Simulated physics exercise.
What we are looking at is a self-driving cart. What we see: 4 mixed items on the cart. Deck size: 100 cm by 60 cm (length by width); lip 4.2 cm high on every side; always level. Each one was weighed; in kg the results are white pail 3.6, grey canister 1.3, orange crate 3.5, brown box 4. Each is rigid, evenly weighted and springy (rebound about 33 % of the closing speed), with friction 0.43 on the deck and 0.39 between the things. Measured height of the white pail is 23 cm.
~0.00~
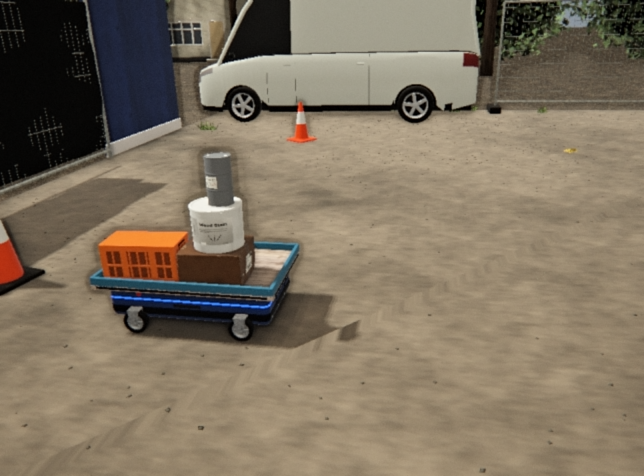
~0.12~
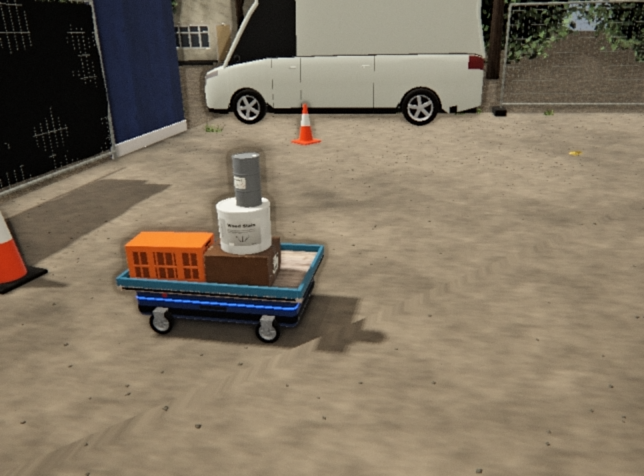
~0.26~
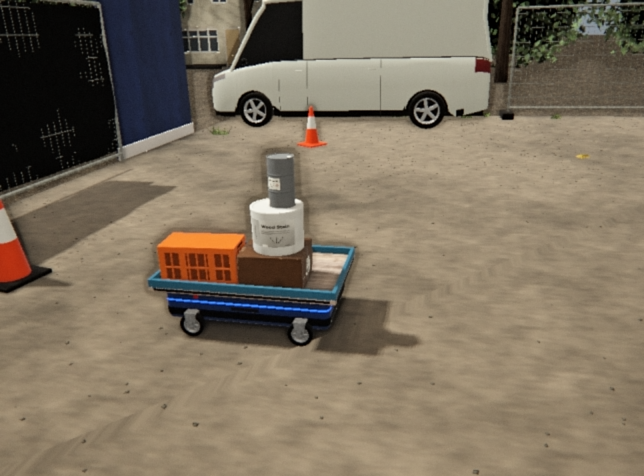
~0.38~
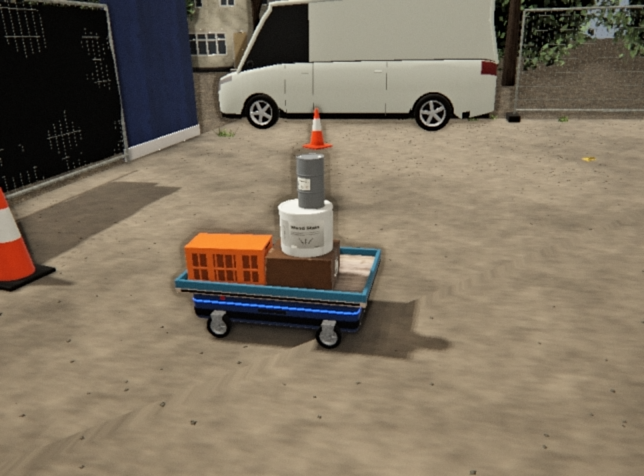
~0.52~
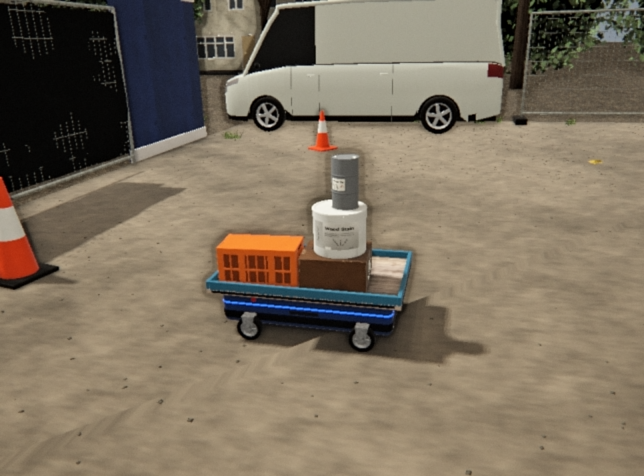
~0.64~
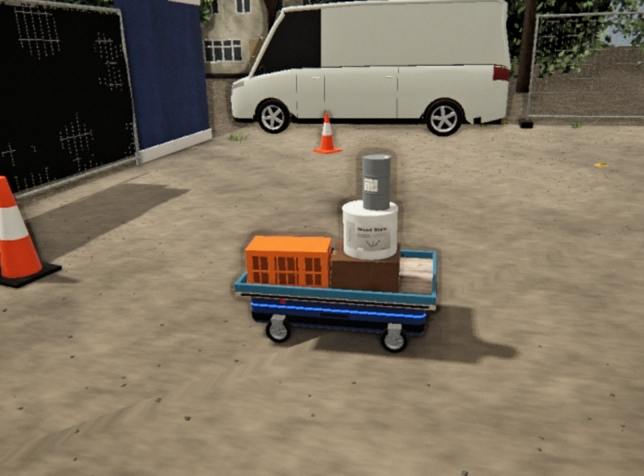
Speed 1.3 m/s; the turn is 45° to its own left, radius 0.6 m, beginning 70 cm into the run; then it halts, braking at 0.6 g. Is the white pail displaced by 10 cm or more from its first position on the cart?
Relocated.
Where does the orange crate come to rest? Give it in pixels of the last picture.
It ends up at about (441, 242).
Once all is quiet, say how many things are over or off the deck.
That makes 1.
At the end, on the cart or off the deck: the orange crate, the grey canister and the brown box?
Afterwards, the orange crate stays on its support, the grey canister leaves its support, and the brown box stays on its support.
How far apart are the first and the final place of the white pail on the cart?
The shift is close to 16 cm.
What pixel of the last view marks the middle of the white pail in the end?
Roughly (513, 200).
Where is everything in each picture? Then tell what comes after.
The first picture shows cart 0 cm along; white pail (218, 224); grey canister (219, 179).
The second picture shows cart 16 cm along; brown box (244, 261); grey canister (247, 180).
The third picture shows cart 34 cm along; orange crate (204, 259); brown box (276, 263).
The fourth picture shows cart 49 cm along; grey canister (311, 181); orange crate (231, 260).
The fifth picture shows cart 68 cm along; brown box (337, 266); grey canister (345, 182).
The sixth picture shows cart 83 cm along, turned 3°; white pail (370, 229); orange crate (290, 263).
By 0.84 s, cart 109 cm along, turned 23°; white pail 8 cm from its spot near (427, 223); grey canister 10 cm from its spot; brown box 2 cm from its spot.
By 1.14 s, cart 148 cm along, turned 45°; white pail 14 cm from its spot near (487, 206); grey canister 18 cm from its spot; brown box 2 cm from its spot.
By 1.44 s, cart 161 cm along, turned 45°, stopped; white pail 16 cm from its spot near (512, 200); grey canister tilted 8°; orange crate 5 cm from its spot.
By 1.94 s, cart 161 cm along, turned 45°, stopped; grey canister now off the deck; white pail 16 cm from its spot near (513, 200); orange crate 5 cm from its spot.
When it is over (2.3 s), off the deck, grey canister; not toppled but over 10 cm from the start, white pail; the other 2 within 10 cm of the start. End places, in pixels of the last picture, white pail near (513, 200).
